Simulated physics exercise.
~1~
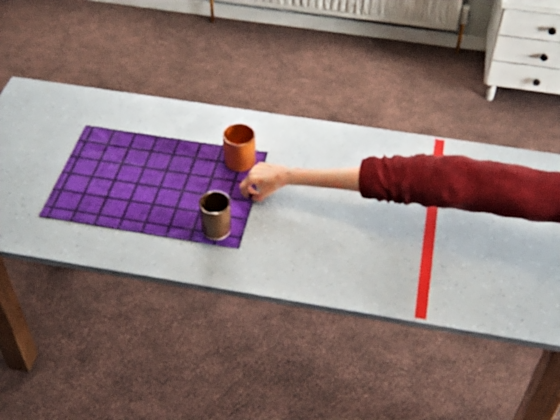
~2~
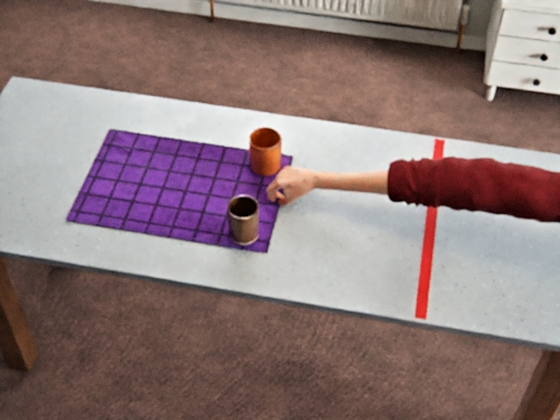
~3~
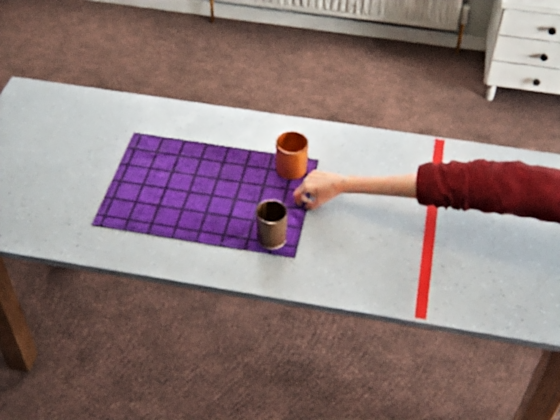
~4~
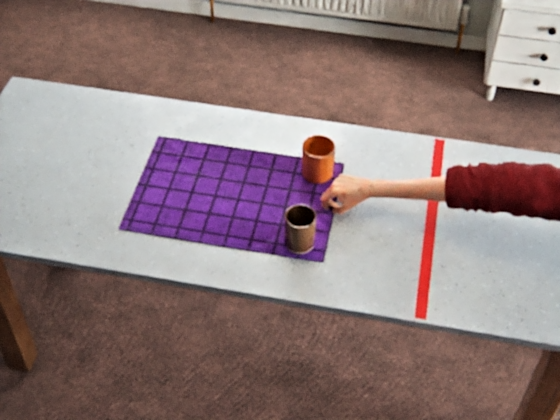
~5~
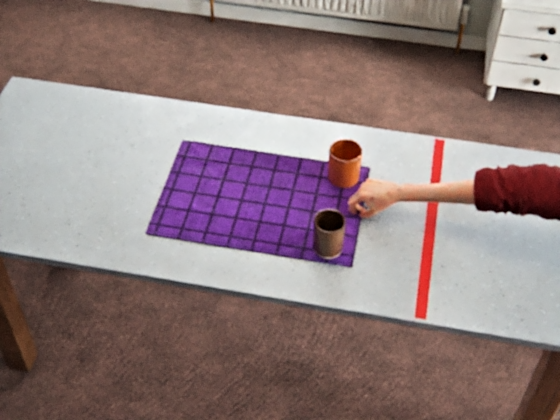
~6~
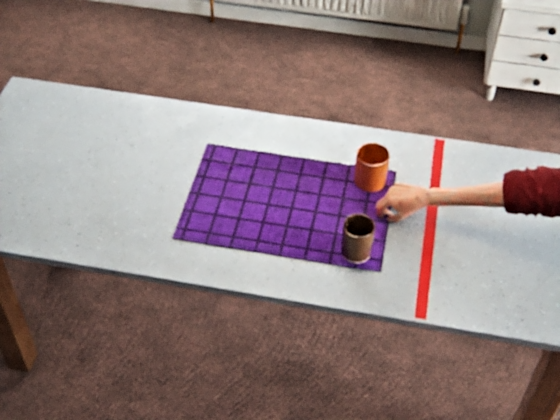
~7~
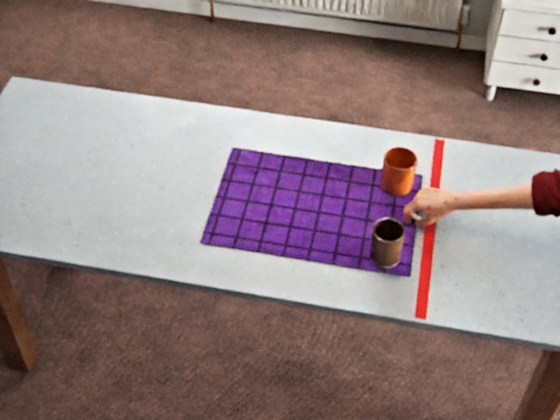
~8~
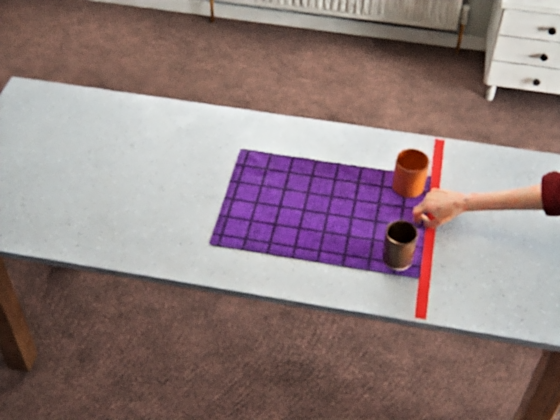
To begin with, a purple tea towel with a dark grid lies on a pale table, an orange mug and a brown mug standing near its right edge. A hand in a dark red sleeve grips that edge between the mugs and draws the cloth to the right. The towel slides steadily toward a strip of red tape, and both mugs ride along upright. As the leading edge nears the tape, the arm draws farther back to the right. Finally, the hem reaches the red line, with the orange mug and the brown mug still standing on the cloth.
